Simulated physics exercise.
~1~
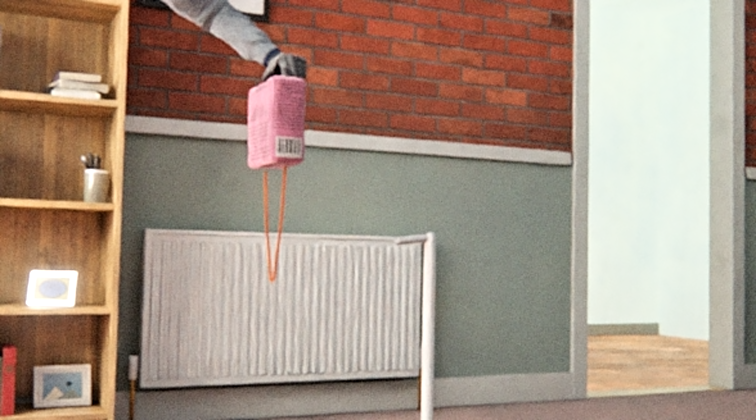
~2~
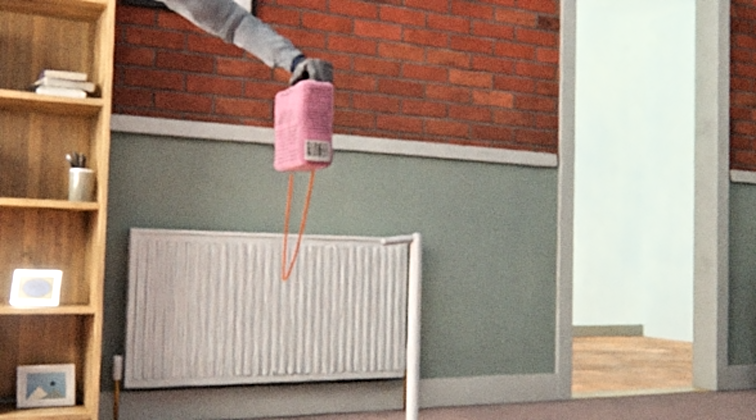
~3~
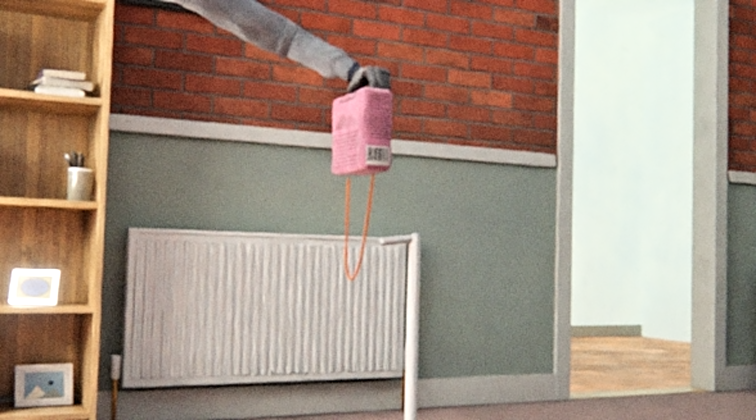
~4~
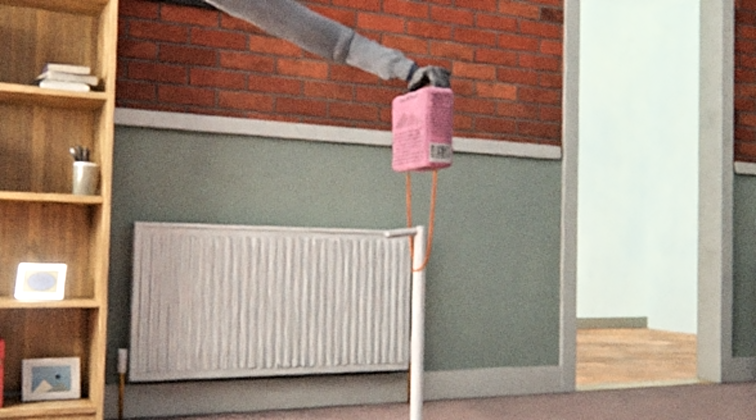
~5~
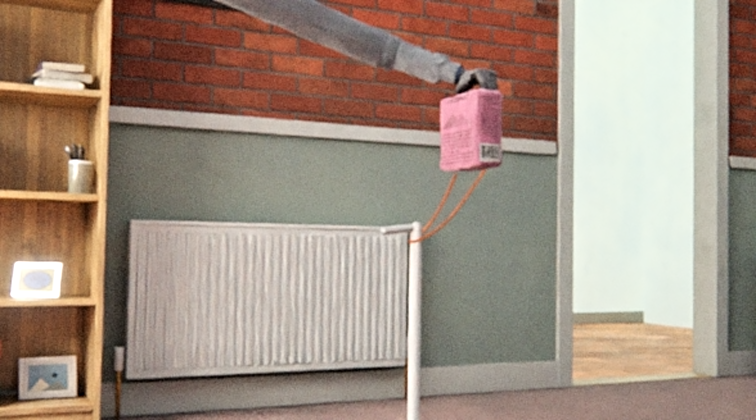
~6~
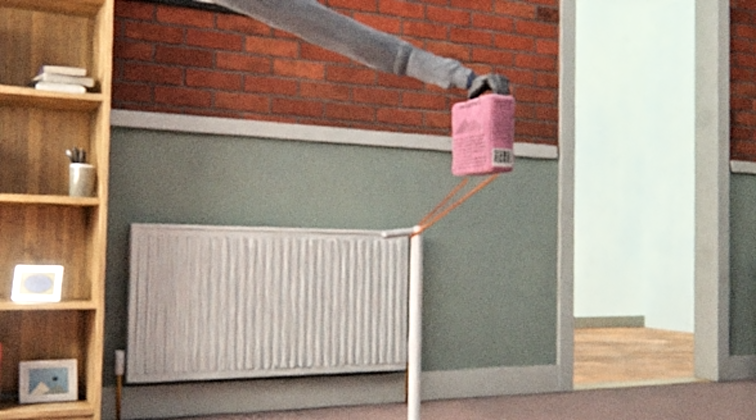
A pink bag held upside down by a gloved hand moves right past a white post, its dangling orange loop catching and pulling tight.
